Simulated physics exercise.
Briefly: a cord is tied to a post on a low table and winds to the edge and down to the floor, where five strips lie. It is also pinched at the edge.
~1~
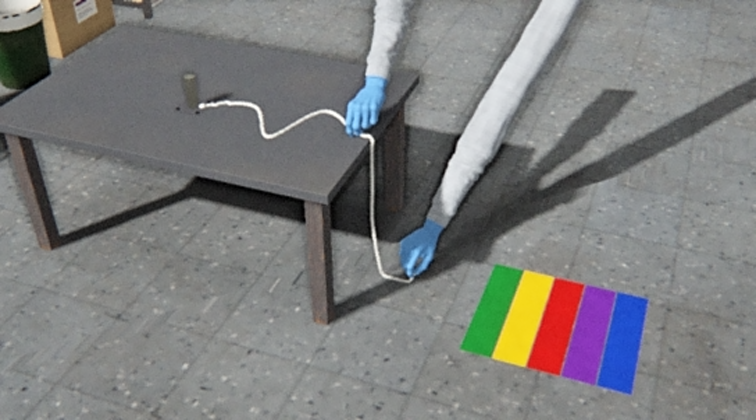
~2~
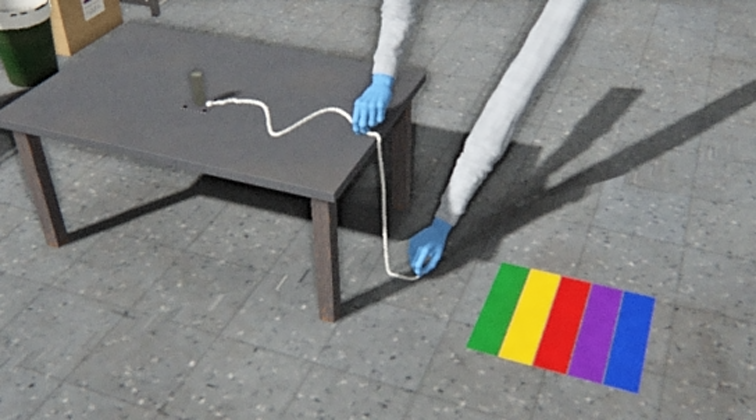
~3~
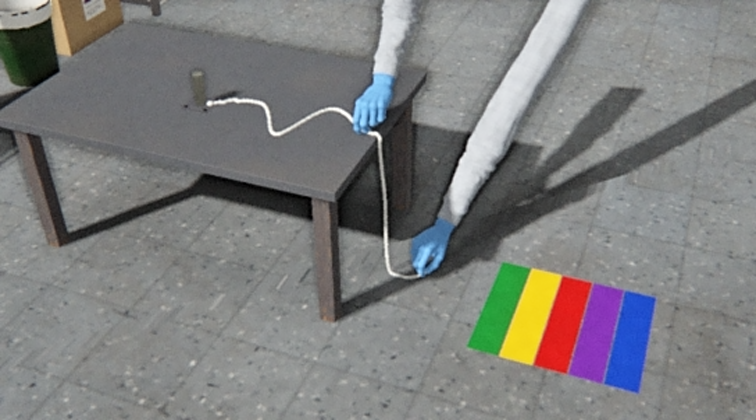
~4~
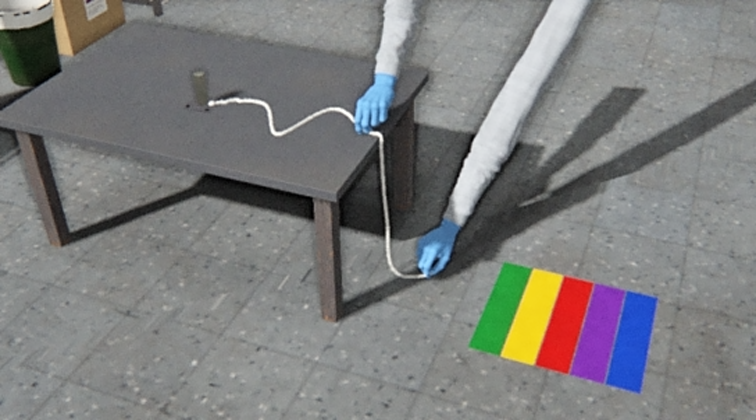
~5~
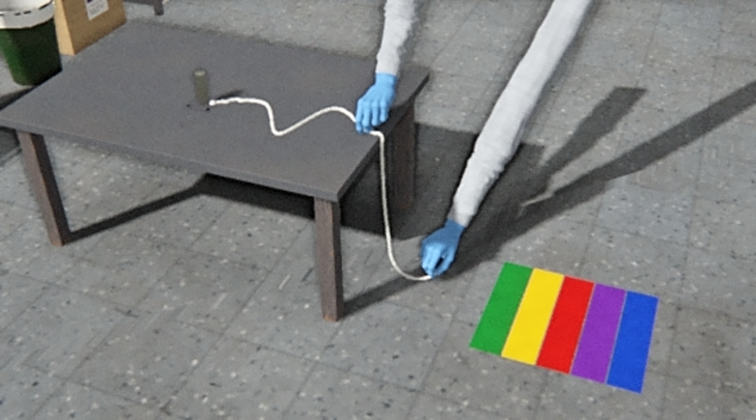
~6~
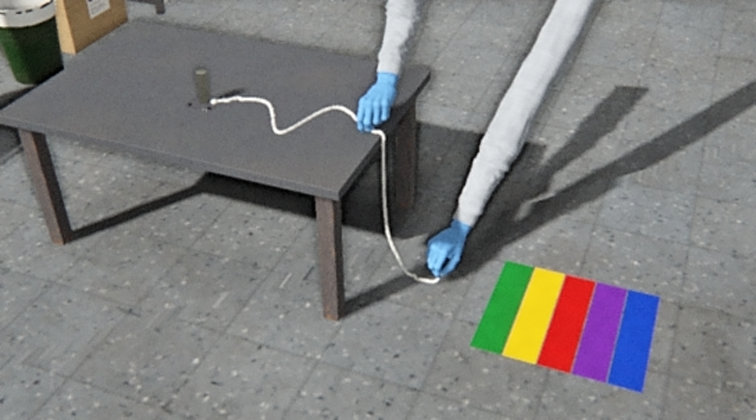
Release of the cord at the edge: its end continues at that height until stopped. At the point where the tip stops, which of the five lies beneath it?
The blue strip lies beneath it.
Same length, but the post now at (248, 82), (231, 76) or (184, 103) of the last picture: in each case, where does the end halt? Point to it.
Try by try: (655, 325), (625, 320) and (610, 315).
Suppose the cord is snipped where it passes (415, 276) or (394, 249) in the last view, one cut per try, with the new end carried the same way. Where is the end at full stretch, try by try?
It would end up close to (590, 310), then close to (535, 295).
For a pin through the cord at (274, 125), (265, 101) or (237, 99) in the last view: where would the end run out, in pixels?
For the three tries you'd see (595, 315), (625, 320) and (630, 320).
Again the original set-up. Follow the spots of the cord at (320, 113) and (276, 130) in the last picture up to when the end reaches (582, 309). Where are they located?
The two spots land somewhere near (377, 134) and (320, 122).
Soon after, end near (582, 309); over red.
Then, end near (616, 318); over purple.
At full stretch, end near (637, 323); over blue. The end stops over the blue strip.
